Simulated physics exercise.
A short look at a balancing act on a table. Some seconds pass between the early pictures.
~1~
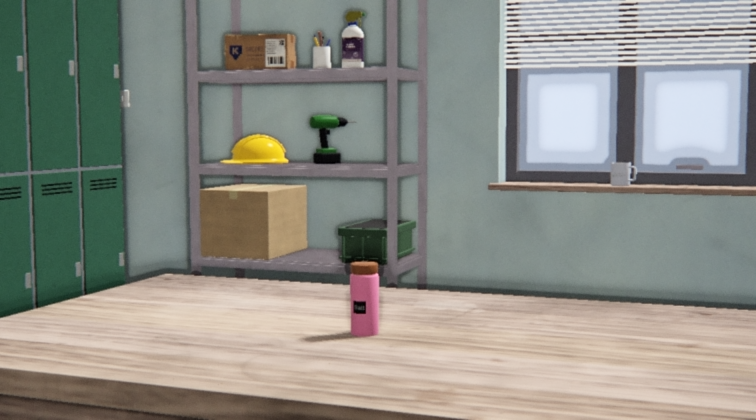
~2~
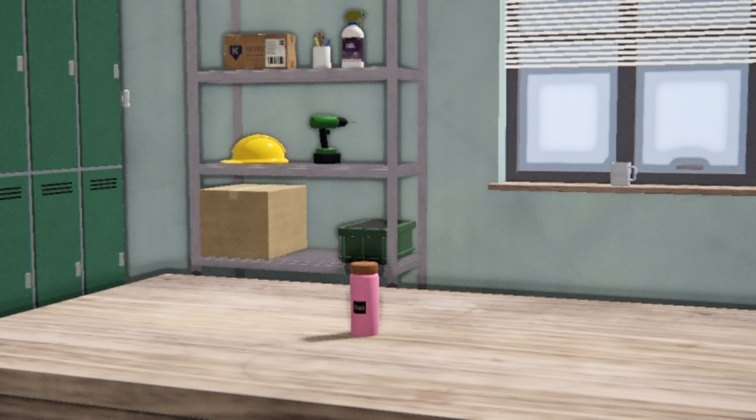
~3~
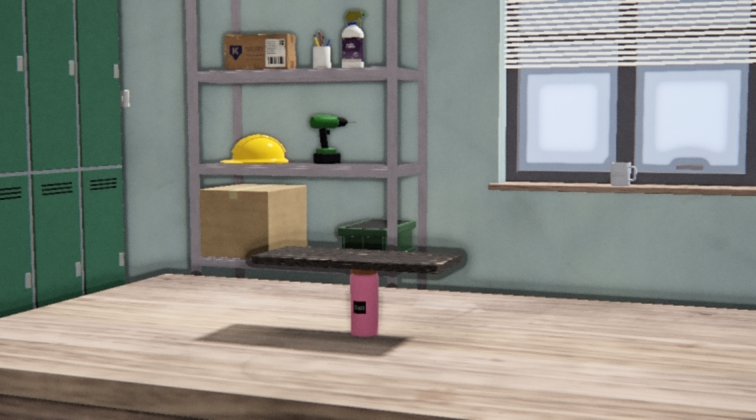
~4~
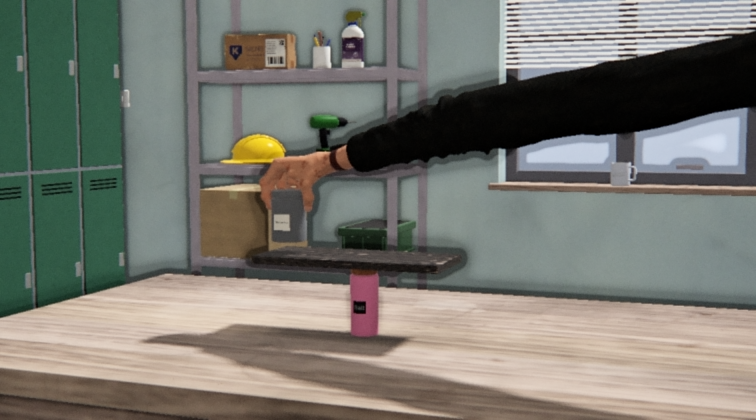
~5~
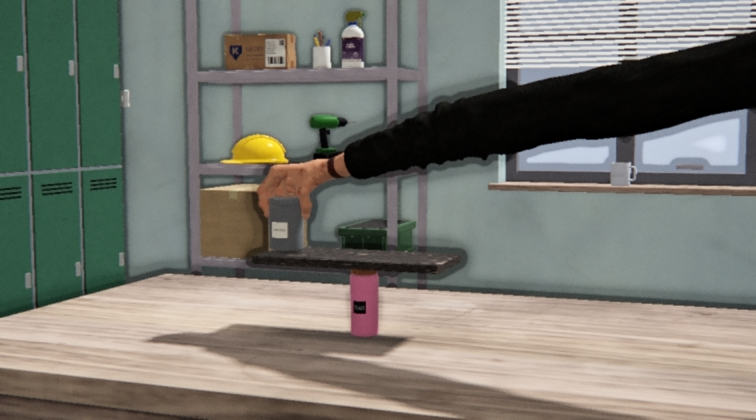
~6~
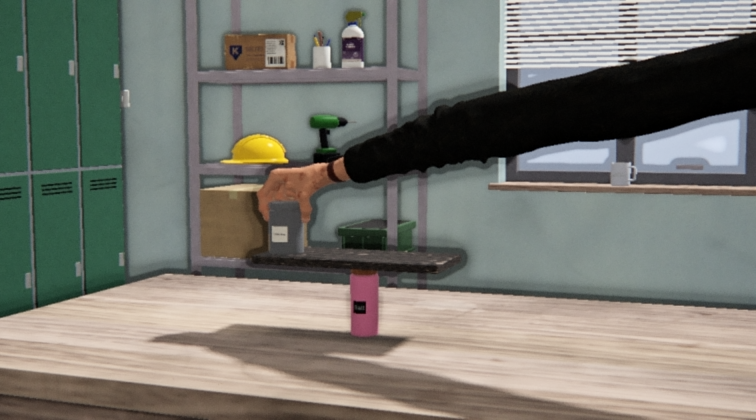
A workshop-like room with green lockers, a metal shelf and a window is seen from a fixed camera, level with a pale wooden table. A pink shaker with a brown lid stands near the table's centre, before shelves holding a yellow helmet, green drill and boxes. A dark board appears across the shaker's top, then a black-sleeved arm from the right lowers a grey jar onto its left end, still gripping it.
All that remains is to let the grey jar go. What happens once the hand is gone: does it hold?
As it turns out, it gives way.
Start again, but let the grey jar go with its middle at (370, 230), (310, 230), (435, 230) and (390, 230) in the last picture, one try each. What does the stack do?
In the first case it stays up; in the second case it gives way; in the third case it comes apart; in the fourth case it stays up.
Then, 0.30 s later than the last frame, grey jar now fallen; black board tilted by 34°.
Then, 0.50 s later than the last frame, black board tilted by 37°; pink shaker tilted by 13°.
Then, 0.60 s later than the last frame, black board now fallen; pink shaker tilted by 73°.
Then, 0.70 s later than the last frame, pink shaker now fallen.
When it is over, fallen, pink shaker, grey jar and black board. The stack loses its balance.
